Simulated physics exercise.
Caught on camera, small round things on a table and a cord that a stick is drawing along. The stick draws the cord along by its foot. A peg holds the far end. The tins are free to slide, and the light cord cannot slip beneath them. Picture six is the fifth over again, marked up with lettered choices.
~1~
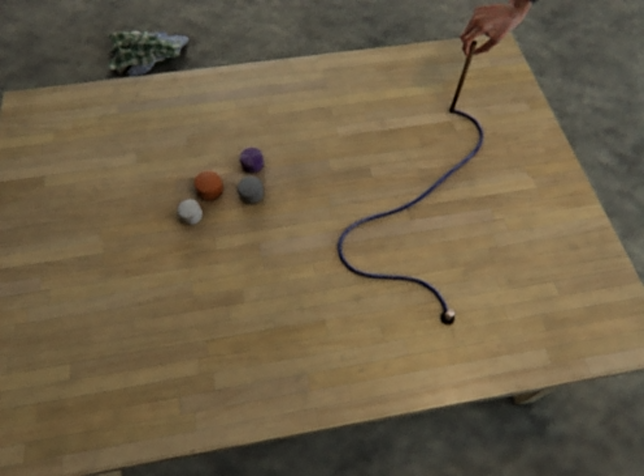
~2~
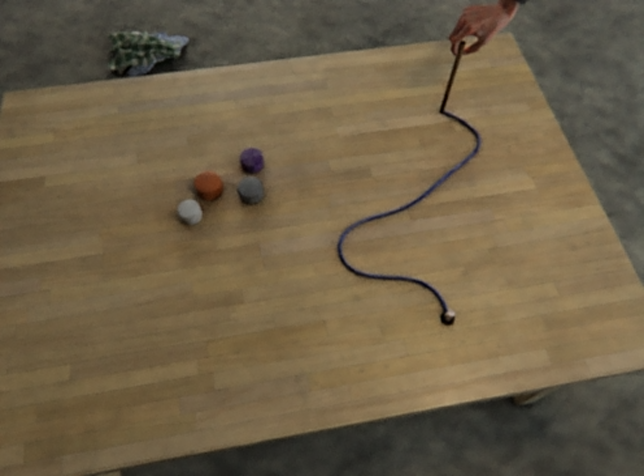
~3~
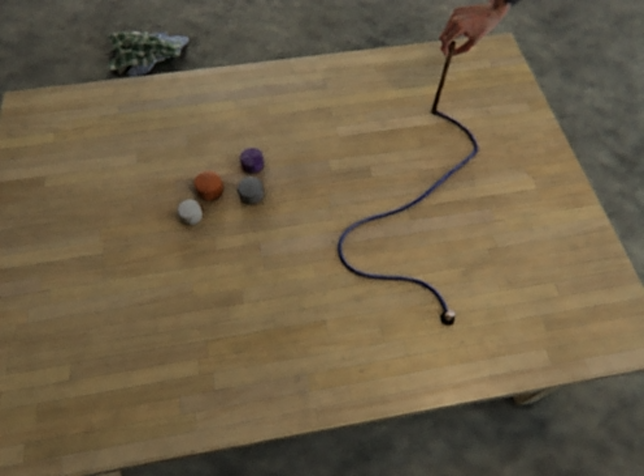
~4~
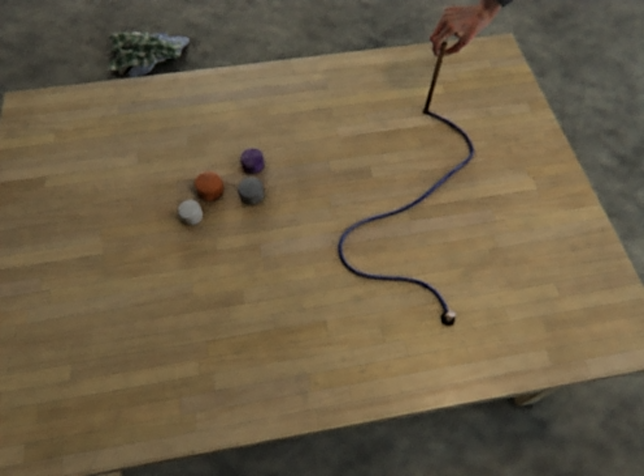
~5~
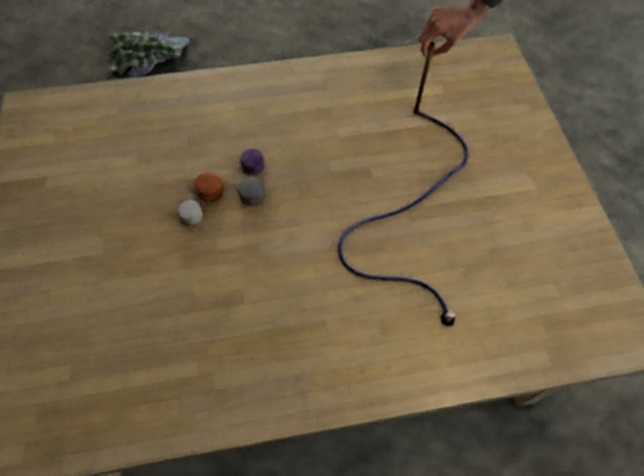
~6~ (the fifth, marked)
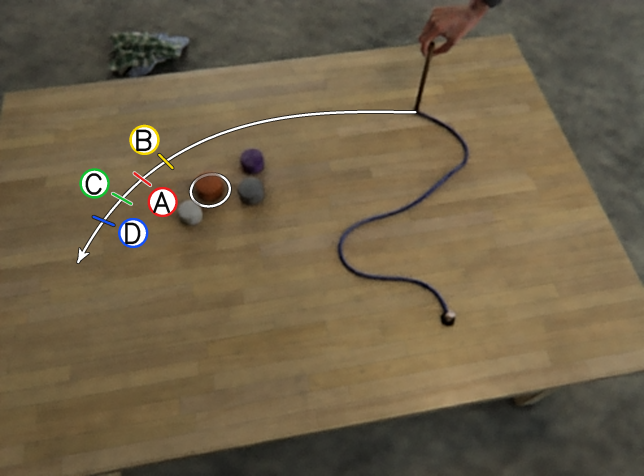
A hand drawing one end of a dark cord slowly leftward with a stick across a wooden table, four small tins sitting still.
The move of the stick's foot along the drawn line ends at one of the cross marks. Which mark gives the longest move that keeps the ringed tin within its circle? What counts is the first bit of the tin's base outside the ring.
It should halt at D.
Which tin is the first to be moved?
The purple one.
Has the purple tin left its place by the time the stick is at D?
Yes.
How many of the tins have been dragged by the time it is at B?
By then, none.
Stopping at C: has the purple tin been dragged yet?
No.
On the copy, A at (142, 179); B at (166, 161); C at (122, 199); D at (104, 221); the ring at (210, 190); the route from (416, 112) via (228, 131) to (78, 262).
On D. First, foot of the stick (299, 116); orange tin (209, 186).
Then, foot of the stick (185, 150); orange tin (209, 186).
Finally, foot of the stick (104, 221); orange tin (209, 186); grey tin (252, 194); purple tin (244, 176); the orange tin is still in its ring.
By contrast, A is safe but short; B is safe but short; C is safe but short.
